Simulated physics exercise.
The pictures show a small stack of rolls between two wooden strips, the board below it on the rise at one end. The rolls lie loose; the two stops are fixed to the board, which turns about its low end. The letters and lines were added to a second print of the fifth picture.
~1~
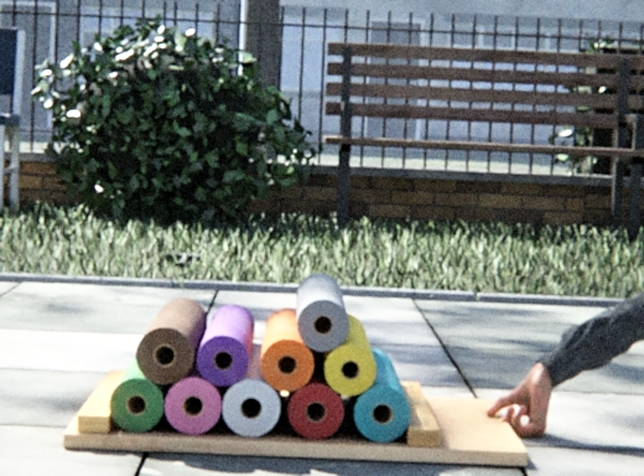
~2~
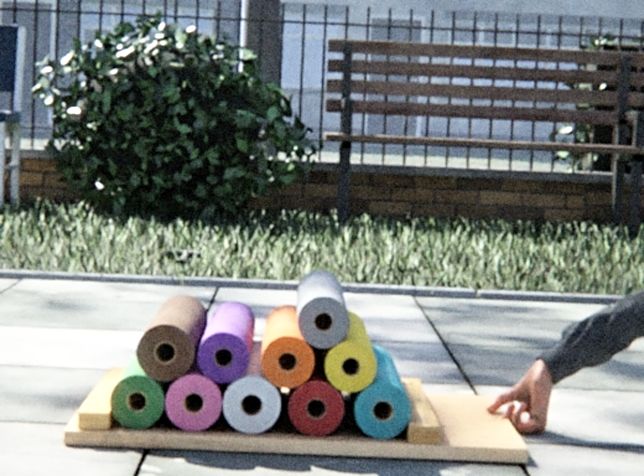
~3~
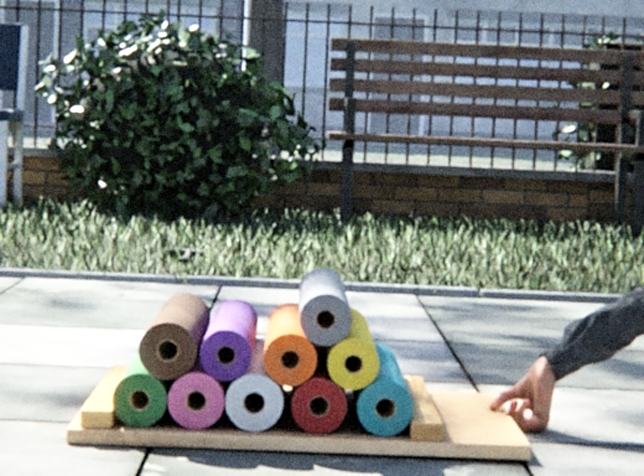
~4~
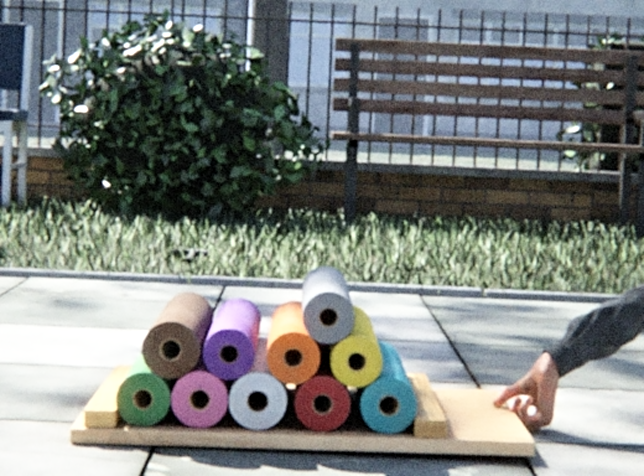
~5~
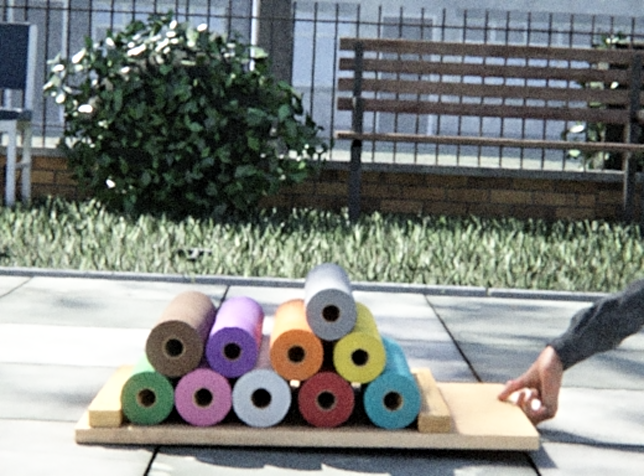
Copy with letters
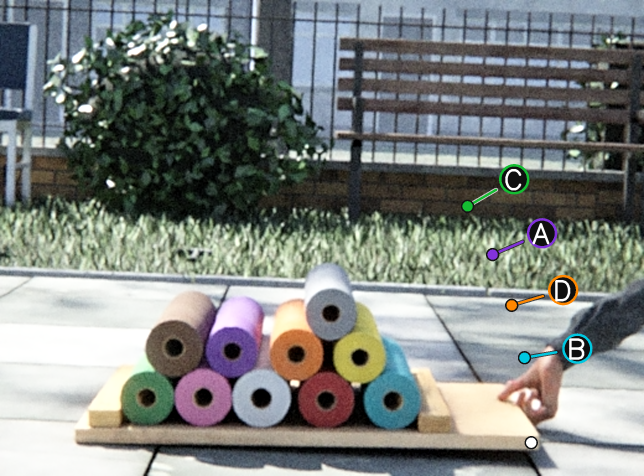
A hand slightly raises the right end of a board holding stacked colourful rolls.
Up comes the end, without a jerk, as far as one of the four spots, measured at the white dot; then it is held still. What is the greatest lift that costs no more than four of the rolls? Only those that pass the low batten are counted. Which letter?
At most to A.
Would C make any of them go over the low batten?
At C: Yes.
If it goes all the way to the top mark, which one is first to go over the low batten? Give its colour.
The brown one.
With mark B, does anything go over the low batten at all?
No, at B.
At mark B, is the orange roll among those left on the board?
Yes.
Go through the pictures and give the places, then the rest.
Purple roll (224, 360); yellow roll (350, 370); brown roll (165, 355), in the first picture.
Brown roll (165, 352); orange roll (288, 362), in the second picture.
Board (300, 408); turquoise roll (385, 408); yellow roll (354, 364); red roll (319, 406), in the third picture.
Board (303, 406); green roll (143, 399); pink roll (200, 400), in the fourth picture.
Board (307, 403); green roll (147, 398); pink roll (203, 398), in the fifth picture.
On the marked copy, A at (492, 255); B at (525, 357); C at (467, 206); D at (512, 305); the white dot at (531, 443).
With A. Early on, board at 16°.
Further on, board at 26°.
At the end, board at 26°, none over the low batten.
As for the rest, B none over the low batten; C five over the low batten; D none over the low batten.
